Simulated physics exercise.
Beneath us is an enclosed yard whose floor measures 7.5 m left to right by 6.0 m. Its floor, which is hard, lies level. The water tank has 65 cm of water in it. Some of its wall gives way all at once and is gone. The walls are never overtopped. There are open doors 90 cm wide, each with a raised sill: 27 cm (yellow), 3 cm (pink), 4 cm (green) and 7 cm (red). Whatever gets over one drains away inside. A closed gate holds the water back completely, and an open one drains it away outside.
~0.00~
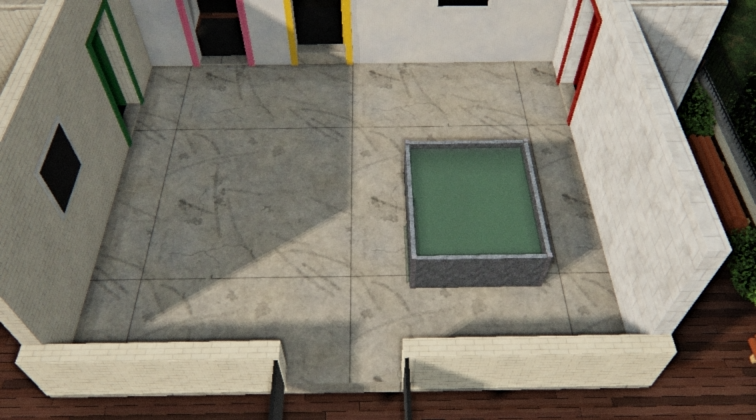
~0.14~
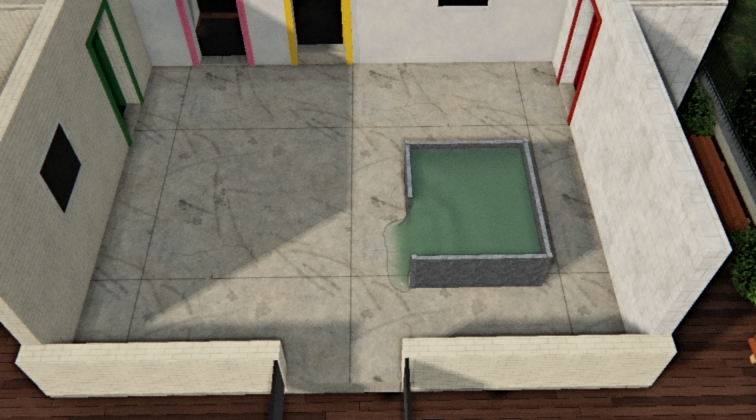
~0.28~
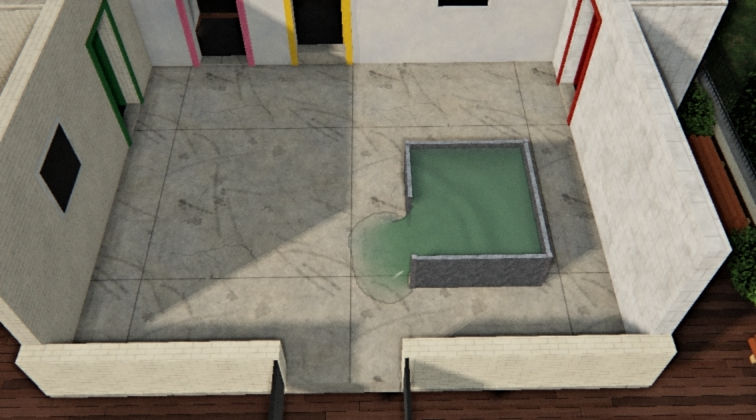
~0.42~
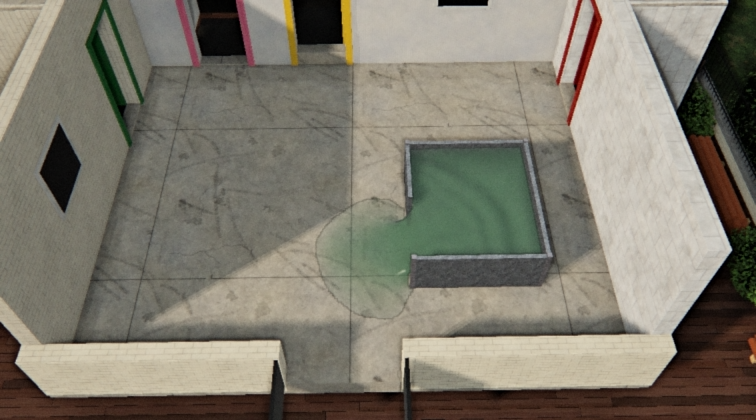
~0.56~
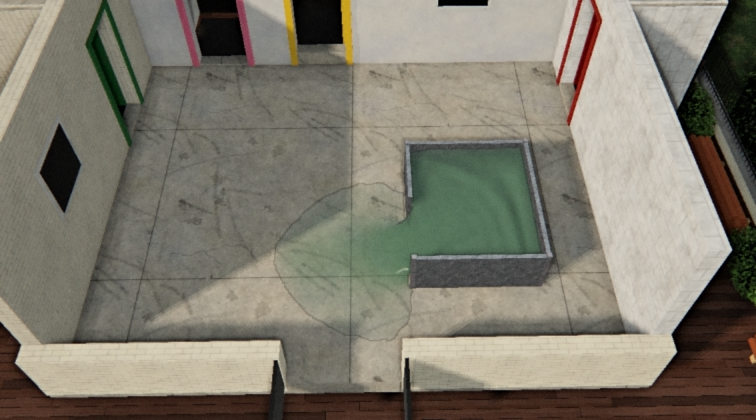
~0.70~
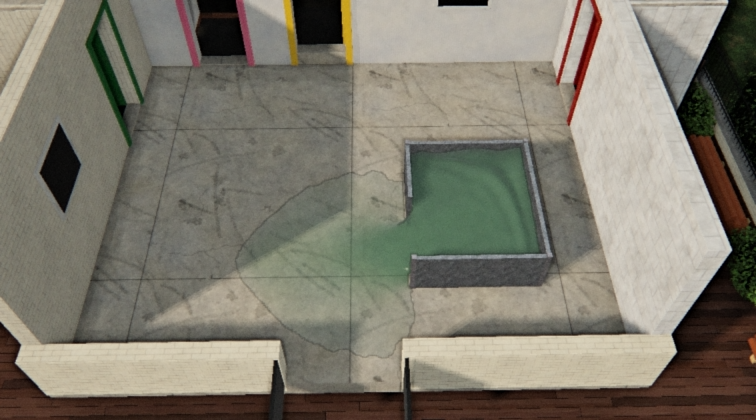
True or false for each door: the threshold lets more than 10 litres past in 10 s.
Yellow door false, pink door true, green door true, red door false.
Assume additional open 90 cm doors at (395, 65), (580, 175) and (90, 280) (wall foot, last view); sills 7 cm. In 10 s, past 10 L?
Note, doorways in listed order: Stays short, stays short, goes beyond.
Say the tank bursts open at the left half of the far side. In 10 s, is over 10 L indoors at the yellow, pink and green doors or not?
Note: Yellow short of the mark, pink beyond the mark, green beyond the mark.
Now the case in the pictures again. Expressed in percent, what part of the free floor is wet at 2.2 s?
Covered: Roughly 40 %.
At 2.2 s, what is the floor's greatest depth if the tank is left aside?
Peak depth: Approx. 40 cm.
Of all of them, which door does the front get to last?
Answer: The red door.
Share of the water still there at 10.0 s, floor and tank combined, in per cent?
Remaining: Roughly 82 %.
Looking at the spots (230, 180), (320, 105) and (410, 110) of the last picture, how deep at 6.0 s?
Depth readings in turn - 8, 1, 0 cm.
After 1.4 s water covers 30 % of the floor and is deepest (37 cm) near (405, 261); yellow door not reached, pink door not reached, green door not reached, red door not reached.
After 2.2 s water covers 40 % of the floor and is deepest (40 cm) near (73, 344); yellow door not reached, pink door not reached, green door not reached, red door not reached.
After 3.5 s water covers 45 % of the floor and is deepest (24 cm) near (138, 356); yellow door not reached, pink door not reached, green door 8 cm at the sill, 5 L in, red door not reached.
After 6.0 s water covers 50 % of the floor and is deepest (18 cm) near (152, 69); yellow door 4 cm at the sill, 0 L in, pink door 13 cm at the sill, 30 L in, green door 6 cm at the sill, 22 L in, red door not reached.
After 10.0 s water covers 80 % of the floor and is deepest (11 cm) near (152, 69); yellow door 6 cm at the sill, 0 L in, pink door 9 cm at the sill, 150 L in, green door 6 cm at the sill, 49 L in, red door 7 cm at the sill, 0 L in.
